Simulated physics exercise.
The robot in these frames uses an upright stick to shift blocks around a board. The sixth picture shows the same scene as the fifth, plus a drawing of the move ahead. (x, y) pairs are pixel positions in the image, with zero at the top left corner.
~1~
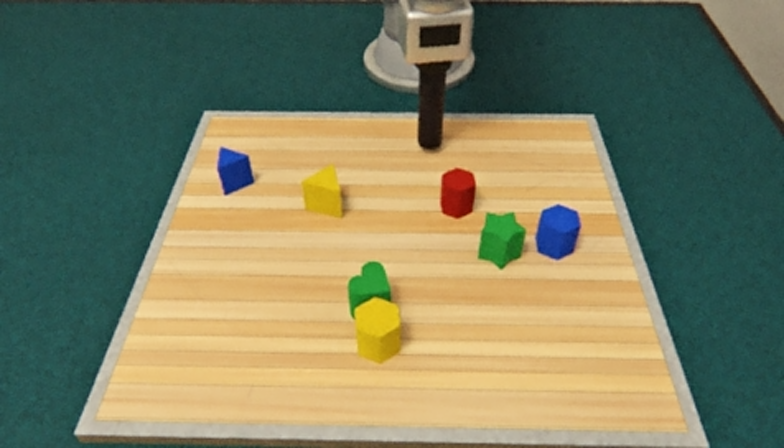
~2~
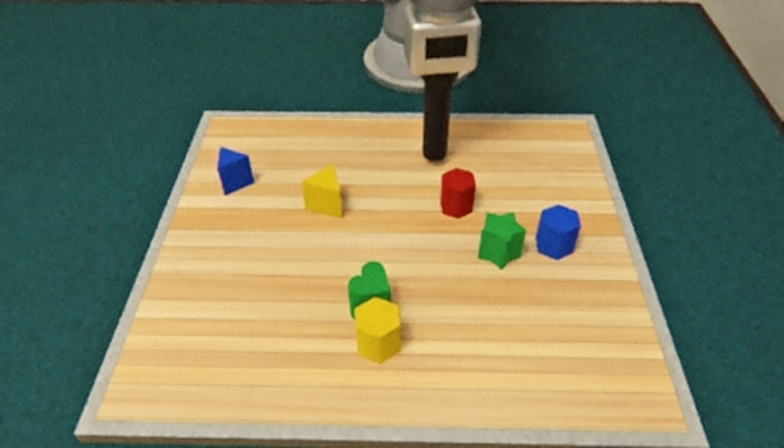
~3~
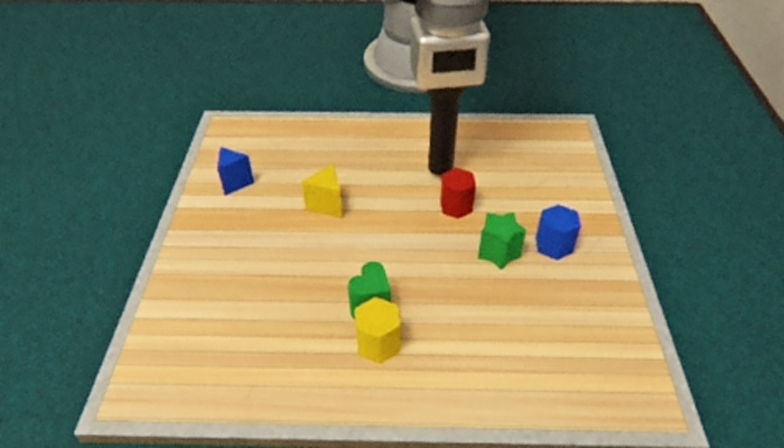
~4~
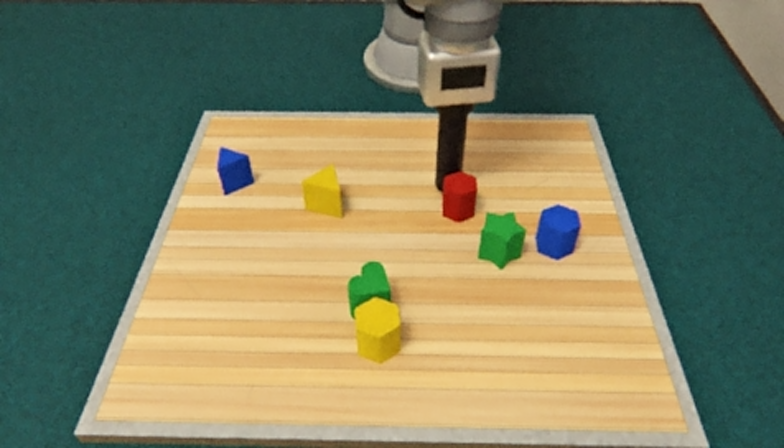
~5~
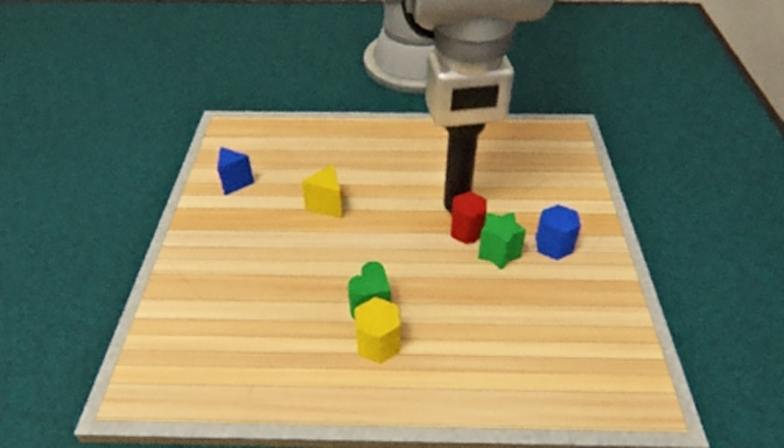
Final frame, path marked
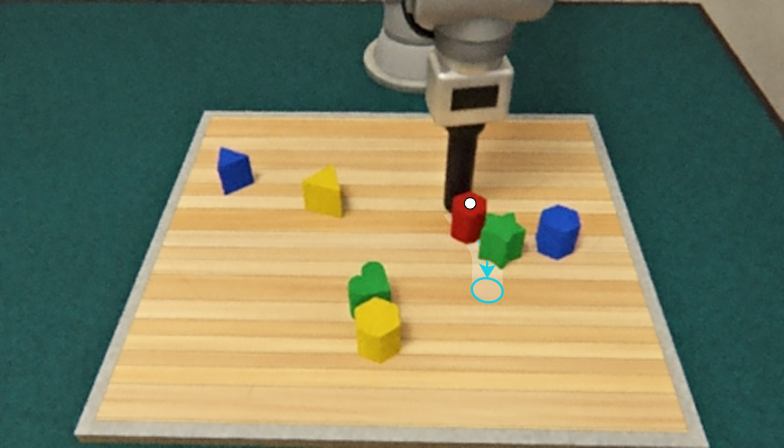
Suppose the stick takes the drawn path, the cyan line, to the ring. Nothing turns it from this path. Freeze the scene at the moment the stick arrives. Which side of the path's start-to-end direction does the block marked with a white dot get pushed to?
It's going to go right.
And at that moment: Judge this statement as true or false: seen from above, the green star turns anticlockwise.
My answer: True.
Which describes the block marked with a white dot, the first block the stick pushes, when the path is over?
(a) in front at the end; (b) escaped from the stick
Correct choice: A.
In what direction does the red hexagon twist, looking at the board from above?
My prediction: CW.
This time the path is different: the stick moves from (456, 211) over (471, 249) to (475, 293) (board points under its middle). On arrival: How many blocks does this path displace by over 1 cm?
The number will come to 2.
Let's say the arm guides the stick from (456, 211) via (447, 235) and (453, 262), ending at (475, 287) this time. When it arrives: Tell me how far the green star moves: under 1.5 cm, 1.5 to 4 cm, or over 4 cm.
Between 1.5 and 4 cm.
The line goes from (456, 211) through (482, 247) to (487, 290); the dot is on the red hexagon.
The first path, step by step. One third of the way, stick at (475, 229); red hexagon at (481, 230), turned 30° clockwise; green star at (517, 240), turned 60° anticlockwise.
Two thirds of the way, stick at (488, 254); red hexagon at (482, 255), turned 50° clockwise; green star at (524, 249), turned 105° anticlockwise.
At the end, stick at (488, 284); red hexagon at (474, 285), turned 70° clockwise; green star at (528, 259), turned 155° anticlockwise; blue hexagon unmoved.
